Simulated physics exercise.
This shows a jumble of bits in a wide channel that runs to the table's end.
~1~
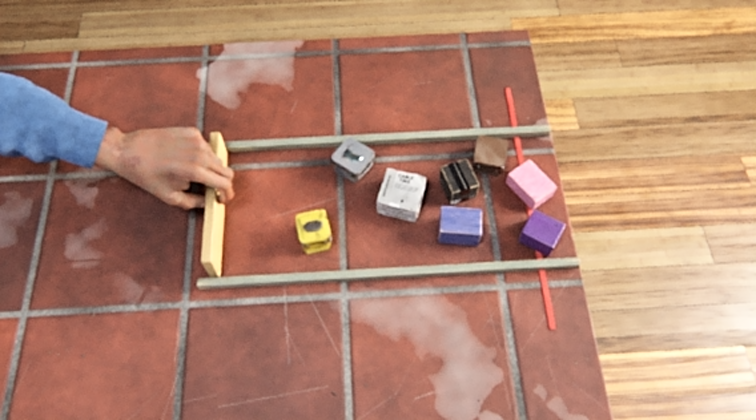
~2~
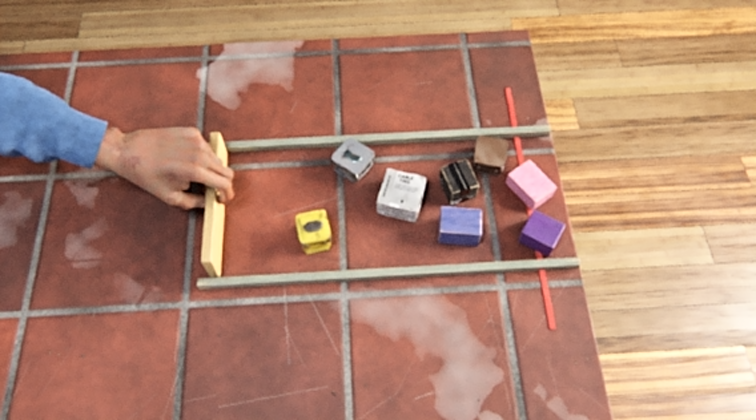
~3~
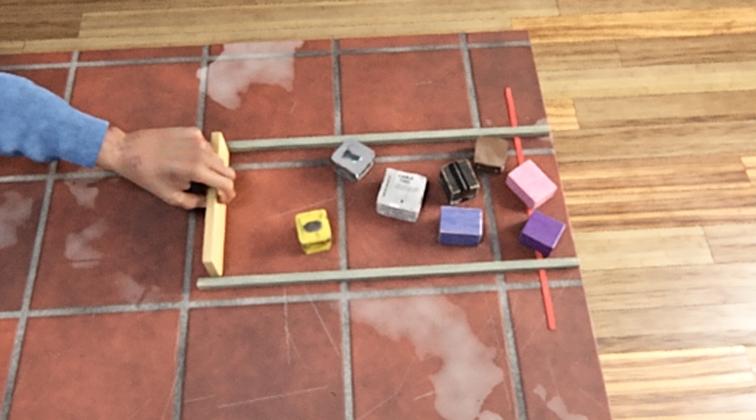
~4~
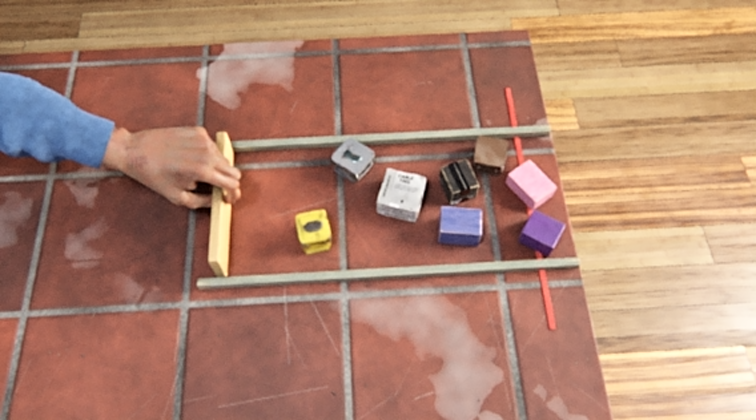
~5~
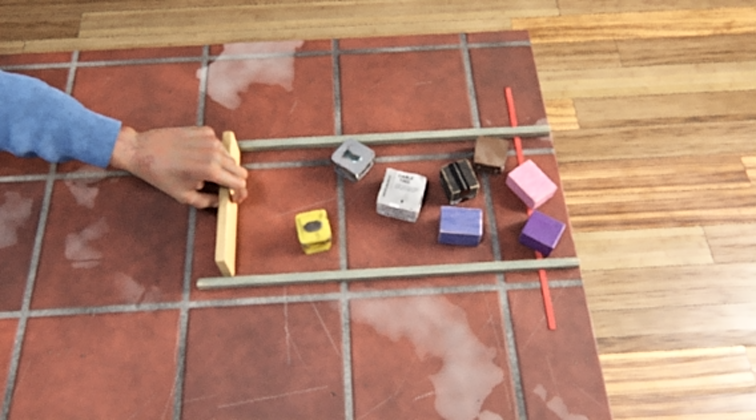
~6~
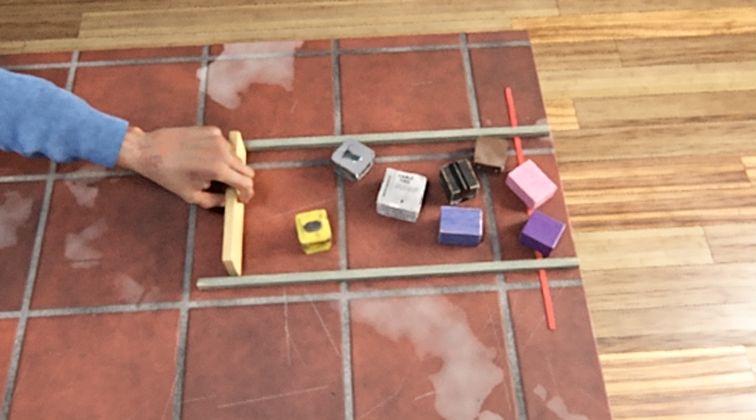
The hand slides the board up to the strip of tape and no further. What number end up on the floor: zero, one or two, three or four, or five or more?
The number that fall off is five or more.
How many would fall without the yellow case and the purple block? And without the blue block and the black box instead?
The counts: 3 and 3.
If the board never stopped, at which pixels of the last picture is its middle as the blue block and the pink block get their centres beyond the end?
About (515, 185), and (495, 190) for the other.
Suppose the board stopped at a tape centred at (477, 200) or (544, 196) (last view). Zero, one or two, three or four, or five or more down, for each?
One after another: None at all; five or over.
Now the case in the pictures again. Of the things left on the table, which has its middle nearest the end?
It is the white box.
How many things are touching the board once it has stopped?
It touches 3.
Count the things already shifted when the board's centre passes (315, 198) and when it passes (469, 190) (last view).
At the one place 1, at the other 8.
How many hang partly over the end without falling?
It comes to 1.
Soon after, none off yet; purple block at rest near (541, 233); pink block at rest near (531, 185); brown case at rest near (490, 156).
In the end, the number that fall off is five or more; gone, blue block, black box, brown case, pink block and purple block.
